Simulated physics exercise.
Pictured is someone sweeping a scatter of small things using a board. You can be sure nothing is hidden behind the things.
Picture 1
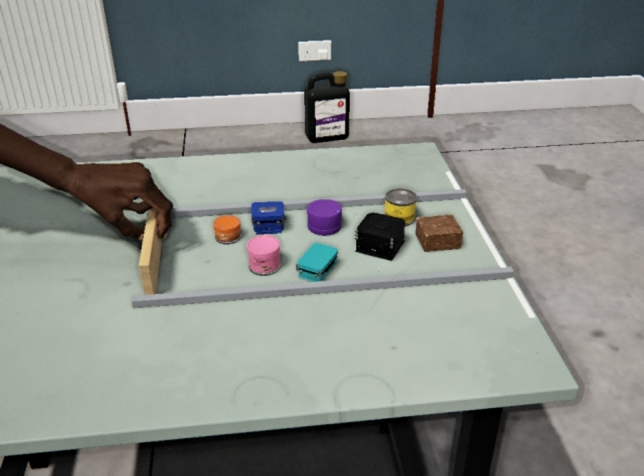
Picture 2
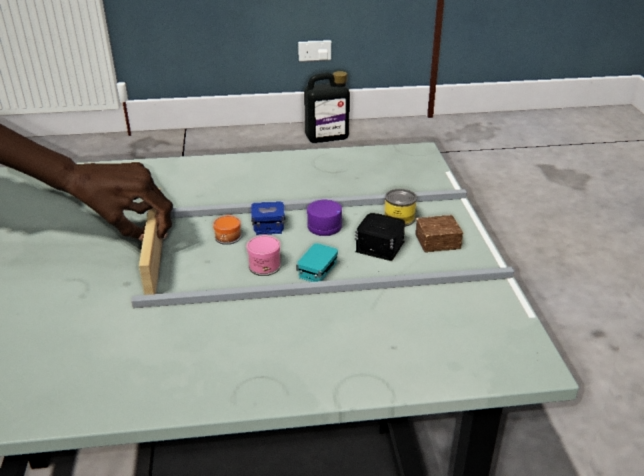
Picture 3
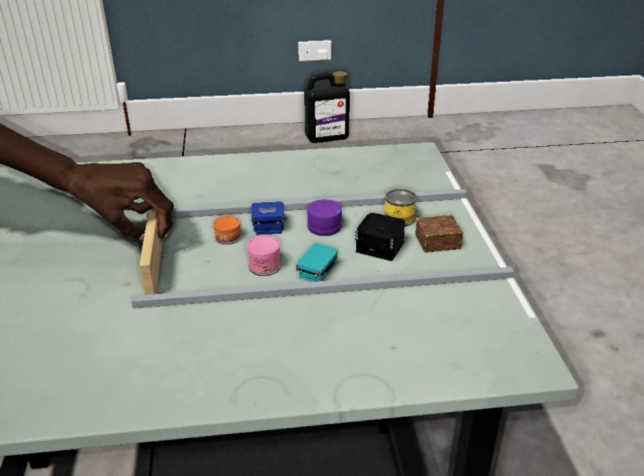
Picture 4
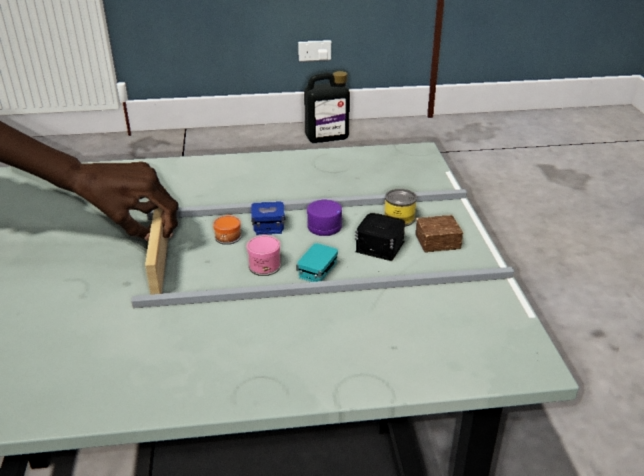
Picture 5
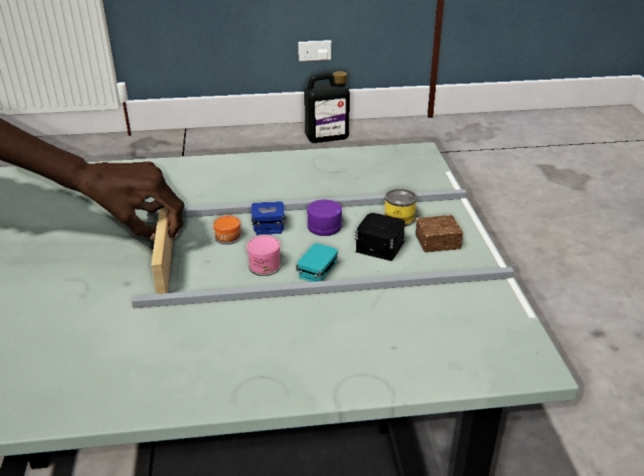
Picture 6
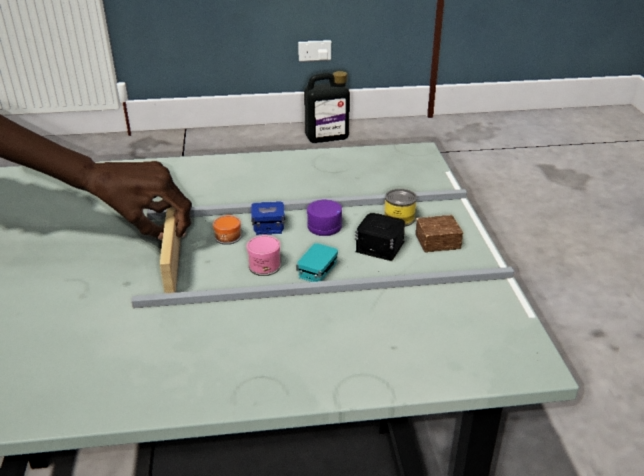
At first, a hand holds a wooden board upright at the left end of a track between two grey rails on a pale green table, with small colourful containers and a brown block scattered to its right. Then the hand slides the board slightly rightward, nearing the orange pot, while the objects stay still.
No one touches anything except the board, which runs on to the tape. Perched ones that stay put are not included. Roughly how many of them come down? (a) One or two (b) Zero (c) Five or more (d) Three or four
c, five or more.
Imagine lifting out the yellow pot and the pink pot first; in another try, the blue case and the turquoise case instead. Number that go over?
The count is 6 in one try and 6 in the other, in that order.
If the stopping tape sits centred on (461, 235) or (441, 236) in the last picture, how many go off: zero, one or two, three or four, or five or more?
Either three or four; 1 or 2.
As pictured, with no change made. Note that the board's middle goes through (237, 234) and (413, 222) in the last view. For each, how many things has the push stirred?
2 by the first point, 8 by the second.
Early on, none off yet; brown block at rest near (439, 233); yellow pot at rest near (400, 208); black case at rest near (381, 236).
Finally, the number that fall off is five or more; lost, orange tin, pink pot, blue case, turquoise case, purple lid, black case, yellow pot and brown block.
